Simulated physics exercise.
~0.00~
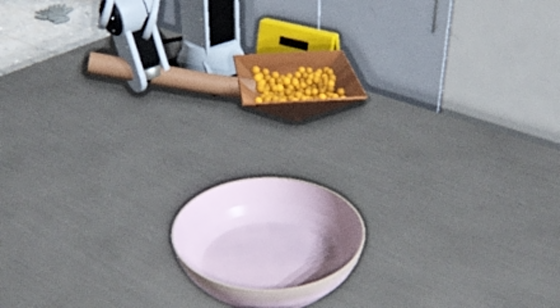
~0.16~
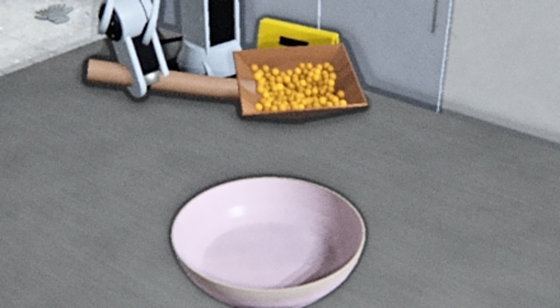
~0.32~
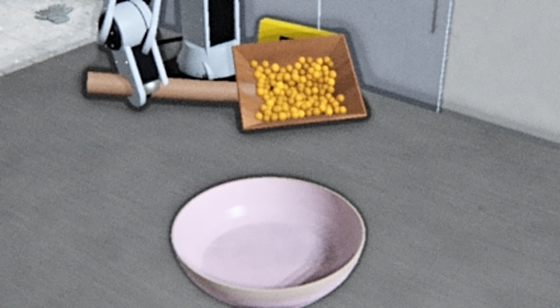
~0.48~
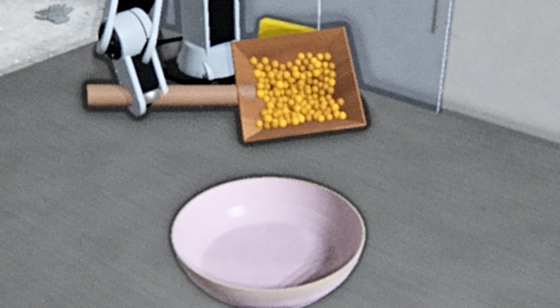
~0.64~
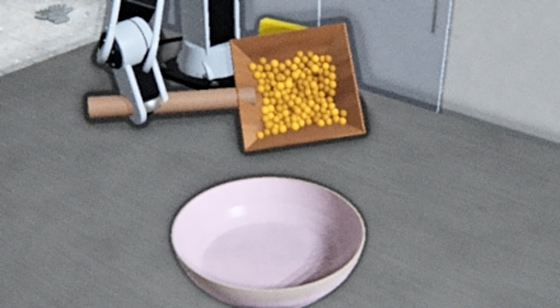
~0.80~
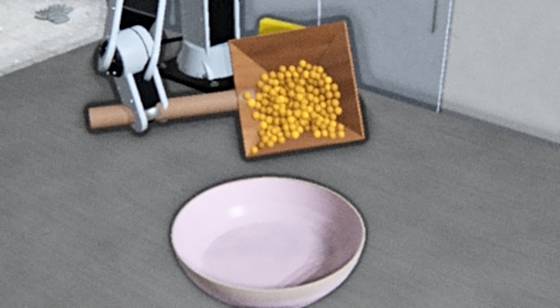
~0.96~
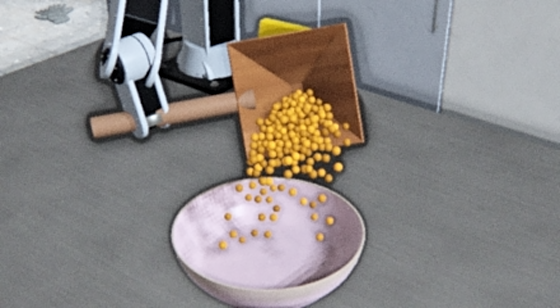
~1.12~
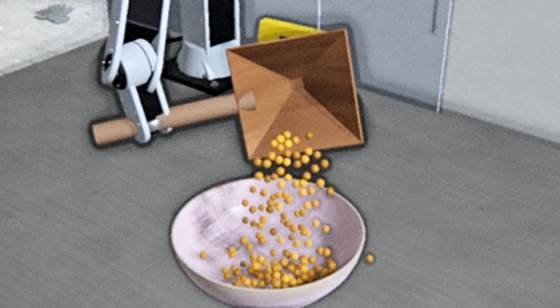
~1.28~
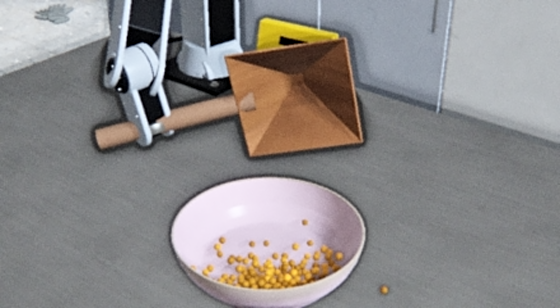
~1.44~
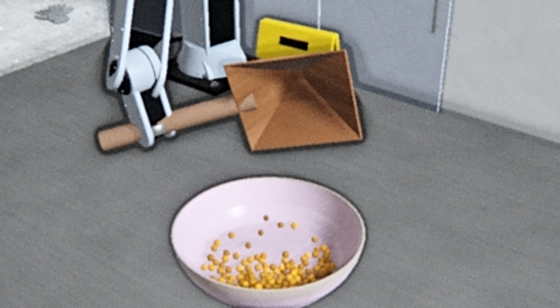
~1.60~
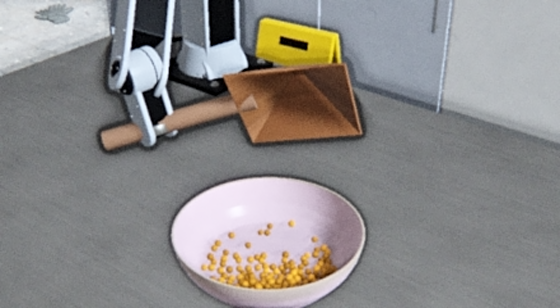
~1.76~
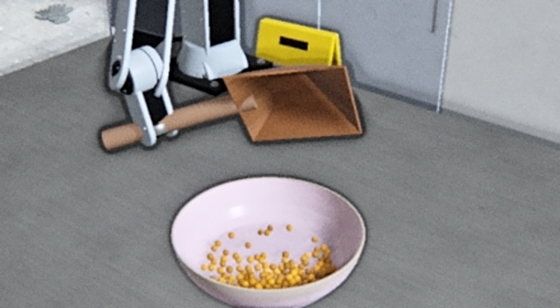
On a grey surface beside a wall, a wooden scoop held by a robotic arm tilts steadily and pours its yellow corn kernels toward a pale pink bowl, one stray kernel landing outside, until the scoop is empty and kernels lie scattered in the bowl.
